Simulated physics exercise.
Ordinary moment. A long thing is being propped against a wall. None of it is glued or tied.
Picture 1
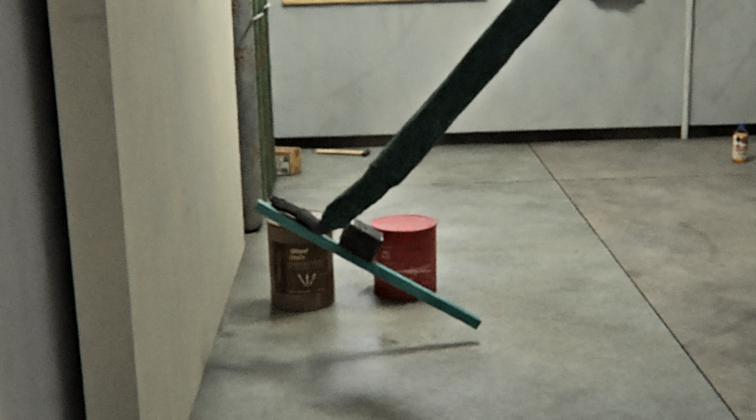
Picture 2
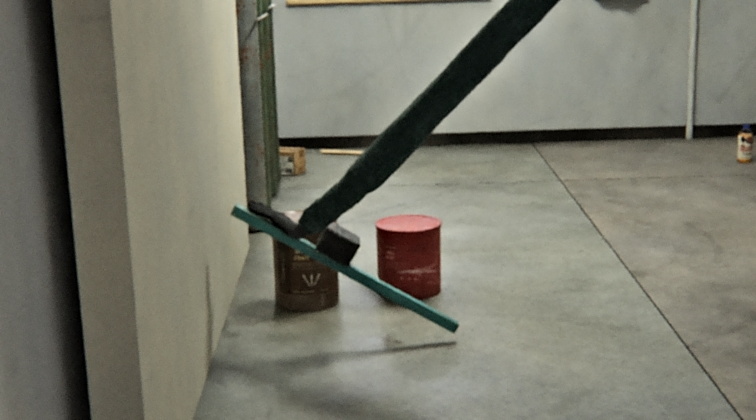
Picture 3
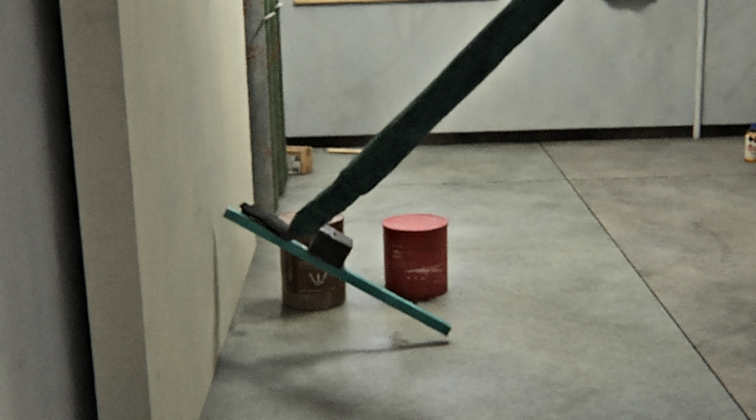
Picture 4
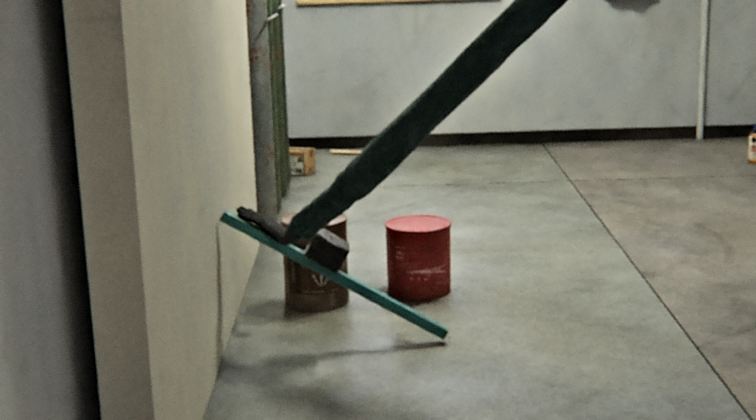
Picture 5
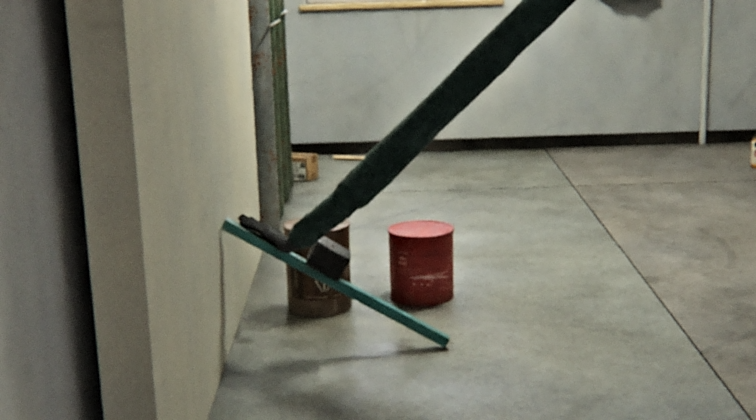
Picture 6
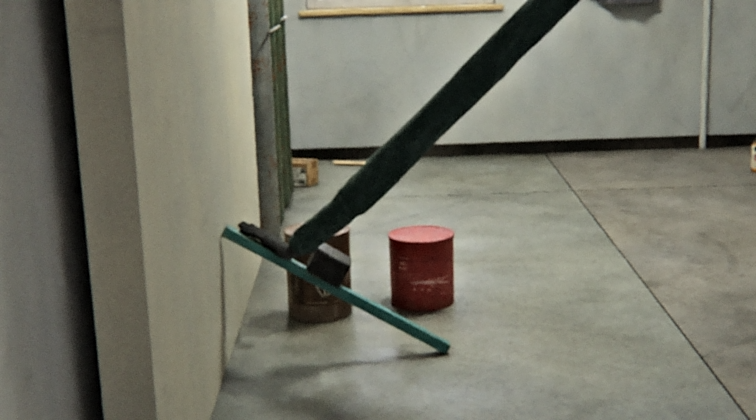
In a bare room with a concrete floor, a dark arm moved a slanted turquoise pole a short way left past a brown can and a red pail, leaning it on the wall while still holding it.
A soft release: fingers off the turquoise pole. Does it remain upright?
No, dislodged.
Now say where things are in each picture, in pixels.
The first picture shows not yet at the wall; turquoise pole (369, 265); red pail (405, 257).
The second picture shows not yet at the wall; turquoise pole (347, 269); red pail (409, 257).
The third picture shows not yet at the wall; turquoise pole (339, 271); red pail (416, 256).
The fourth picture shows not yet at the wall; turquoise pole (336, 275); red pail (419, 257).
The fifth picture shows leant on the wall, still held; turquoise pole (337, 283); red pail (422, 262).
The sixth picture shows leant on the wall, still held; turquoise pole (337, 290); red pail (422, 268).
Then, 0.50 s later than the last frame, turquoise pole leaning 20° more than when let go near (353, 328).
Then, 0.60 s later than the last frame, turquoise pole leaning 31° more than when let go near (358, 347).
Then, 1.70 s later than the last frame, turquoise pole leaning 31° more than when let go near (358, 351).
When it is over, moved from the start, turquoise pole; the other 2 as before. End places, in pixels of the last picture, turquoise pole near (358, 351). The pole slips out.
